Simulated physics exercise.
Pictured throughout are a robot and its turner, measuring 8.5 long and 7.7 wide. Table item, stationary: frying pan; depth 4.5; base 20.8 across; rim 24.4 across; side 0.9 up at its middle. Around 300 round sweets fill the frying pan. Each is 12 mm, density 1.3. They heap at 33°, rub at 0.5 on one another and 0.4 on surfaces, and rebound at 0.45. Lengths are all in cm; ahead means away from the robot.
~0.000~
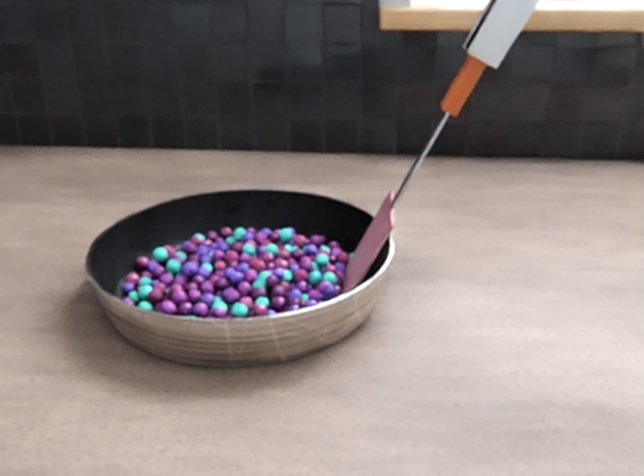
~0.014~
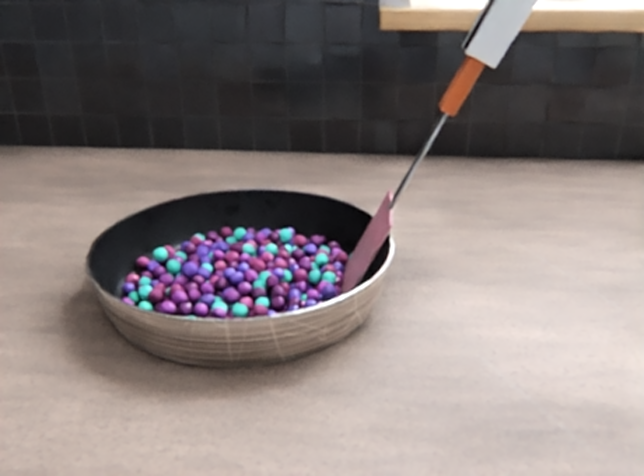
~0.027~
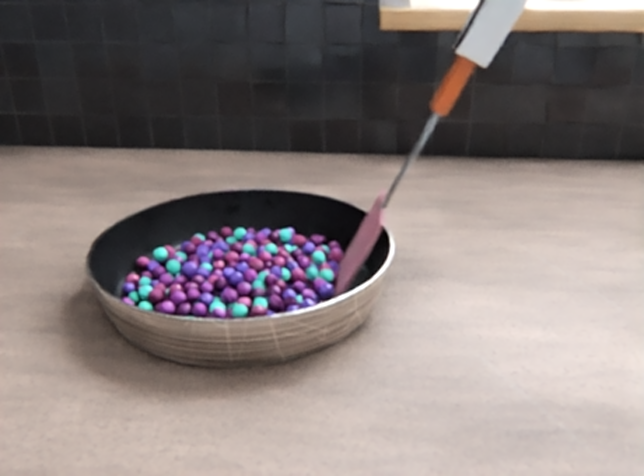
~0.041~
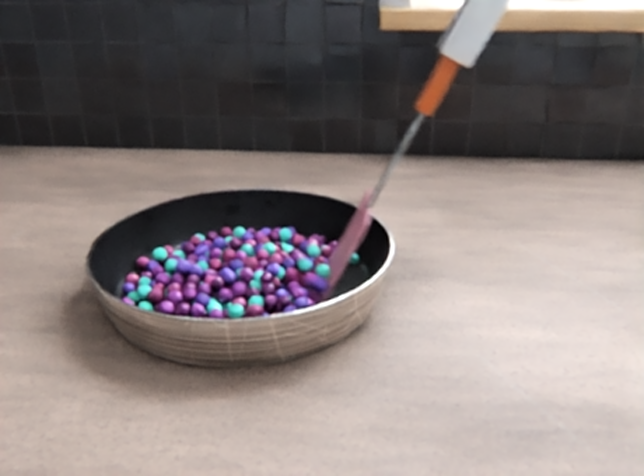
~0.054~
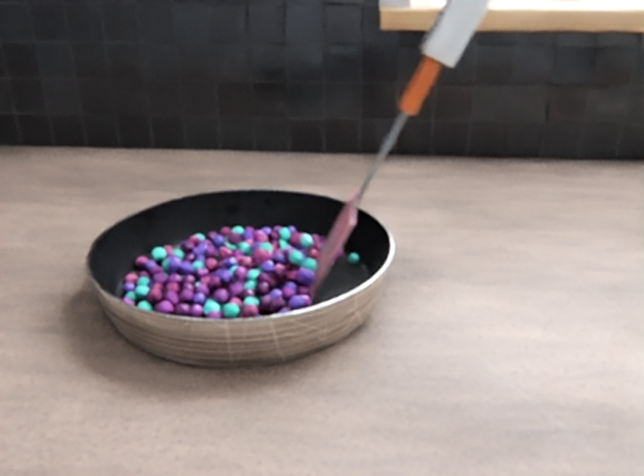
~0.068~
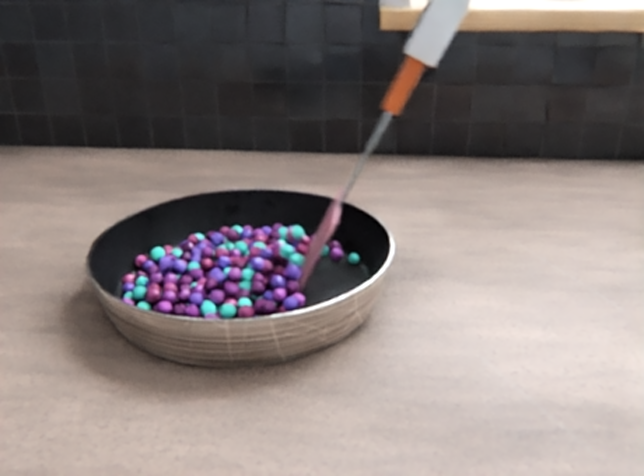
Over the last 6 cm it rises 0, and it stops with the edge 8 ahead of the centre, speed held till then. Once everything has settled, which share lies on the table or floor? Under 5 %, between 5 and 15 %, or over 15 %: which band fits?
The band that fits is between 5 and 15 %.
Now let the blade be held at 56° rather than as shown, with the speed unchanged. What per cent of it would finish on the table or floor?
Result, estimated: 5 %.
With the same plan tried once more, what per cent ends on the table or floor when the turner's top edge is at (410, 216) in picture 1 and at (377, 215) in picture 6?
It works out to about 0 %, more or less.
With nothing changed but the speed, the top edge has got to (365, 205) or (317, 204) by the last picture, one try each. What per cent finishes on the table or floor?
Around 0 per cent, then around 15 per cent.
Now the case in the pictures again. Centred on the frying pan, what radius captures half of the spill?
Roughly 24 cm from the middle.
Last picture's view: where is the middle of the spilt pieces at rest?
Centre of the spill: Approx. (24, 265).
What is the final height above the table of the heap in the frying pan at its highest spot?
Height at the end: Around 5.0 cm.
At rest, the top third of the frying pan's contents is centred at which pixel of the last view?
Roughly (151, 253).
By 0.11 s, sloping 64°, highest piece 5 above the table; 302 in the frying pan.
By 0.16 s, sloping 64°, highest piece 6 above the table; 302 in the frying pan.
By 0.39 s, sloping 64°, highest piece 8 above the table; 271 in the frying pan, 17 on the table or floor, 14 on the blade or in flight.
By 1.44 s, sloping 64°, highest piece 5 above the table; 271 in the frying pan, 31 on the table or floor.
Final count, 271 in the frying pan, 31 on the table or floor. That is 10 % on the table or floor.
